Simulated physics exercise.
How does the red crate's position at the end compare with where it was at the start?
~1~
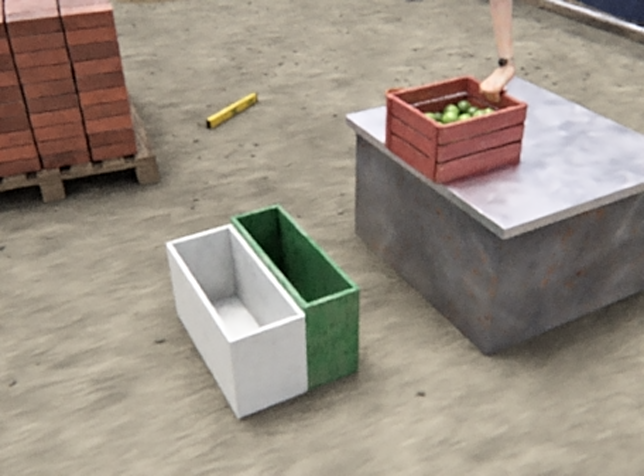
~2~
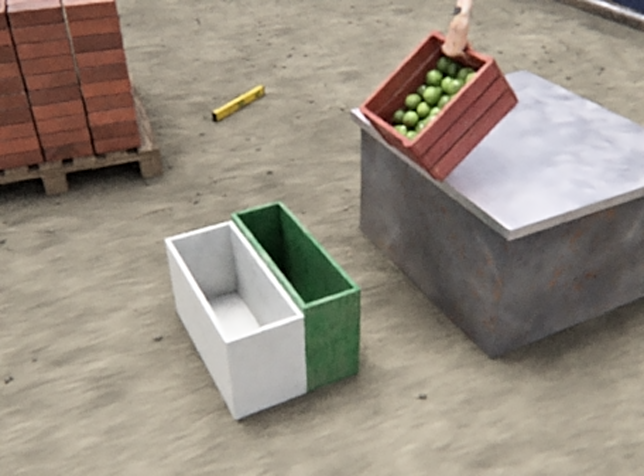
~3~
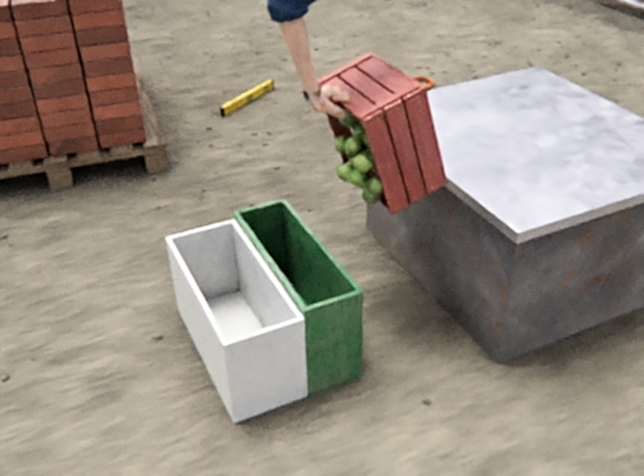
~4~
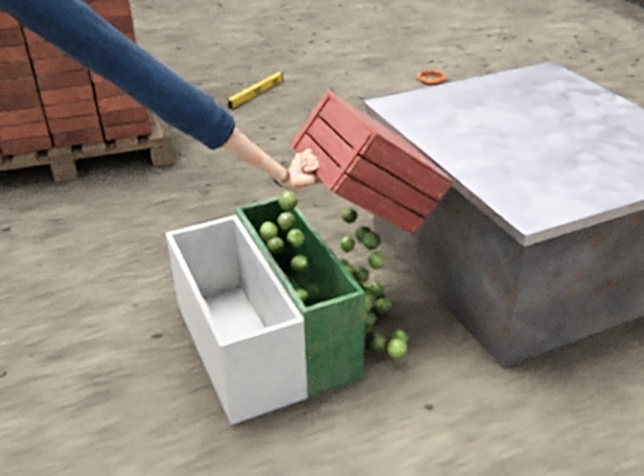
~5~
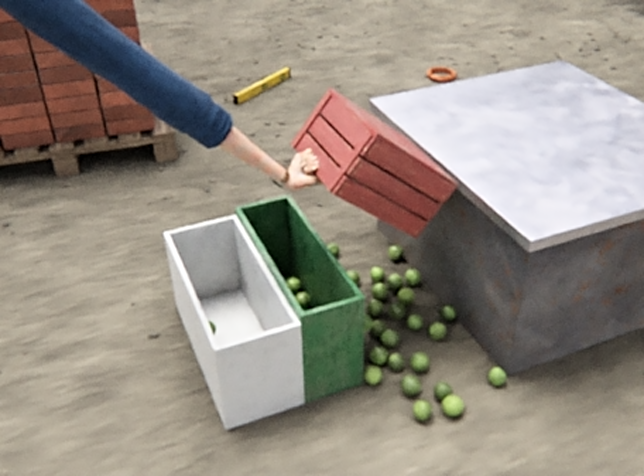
At the start the red crate sits upright on top of the grey bench. By the end it is further left and lower, held tipped over by a hand just off the bench's left edge, near the green box.
